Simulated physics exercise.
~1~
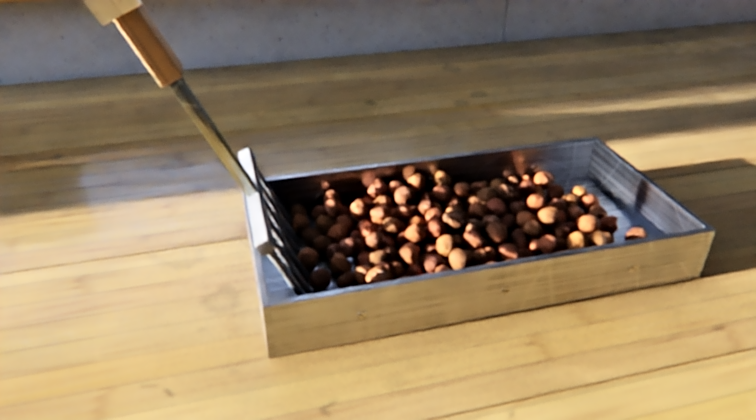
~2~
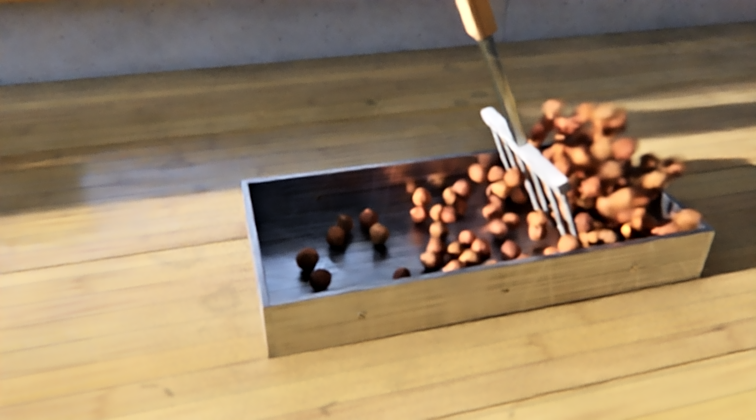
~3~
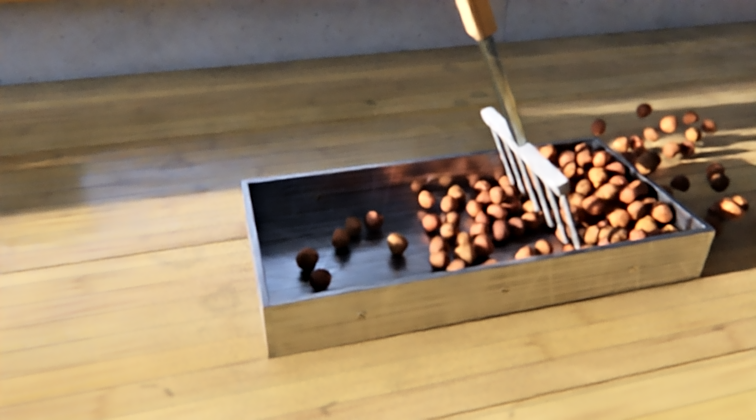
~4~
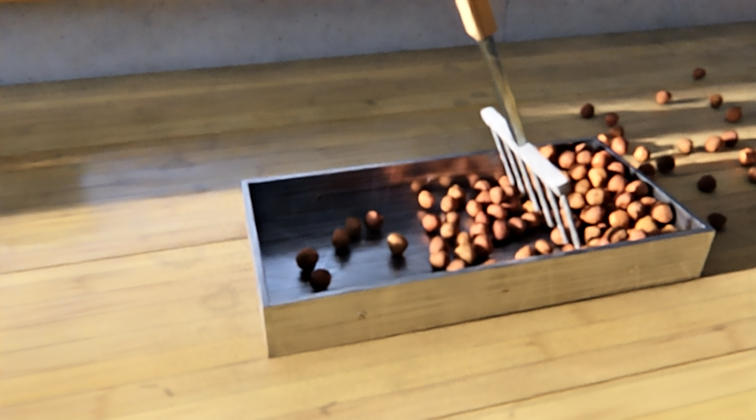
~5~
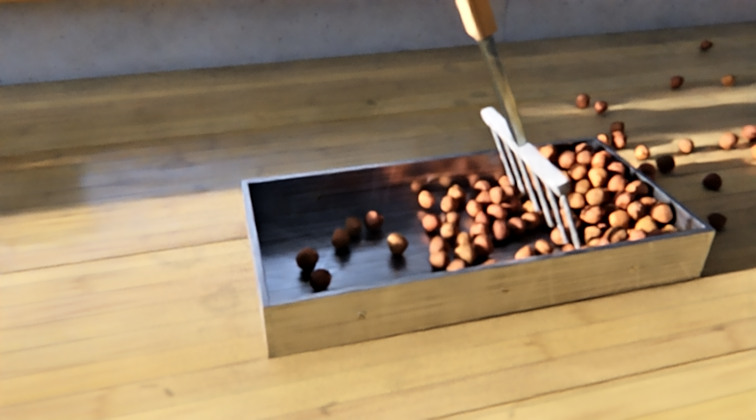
The clip opens on a shallow wooden trough with a dark interior, spread with brown hazelnuts, on a sunlit wooden surface, a pronged comb standing at its left end. The comb sweeps to the right, driving most of the nuts along and leaving a few behind on the left. It halts short of the right wall as a dense cluster surges up ahead of it. Many nuts spill over the right end and scatter across the surface, some rolling farther away. The comb stays still, with most hazelnuts heaped around its prongs and the rest strewn outside.
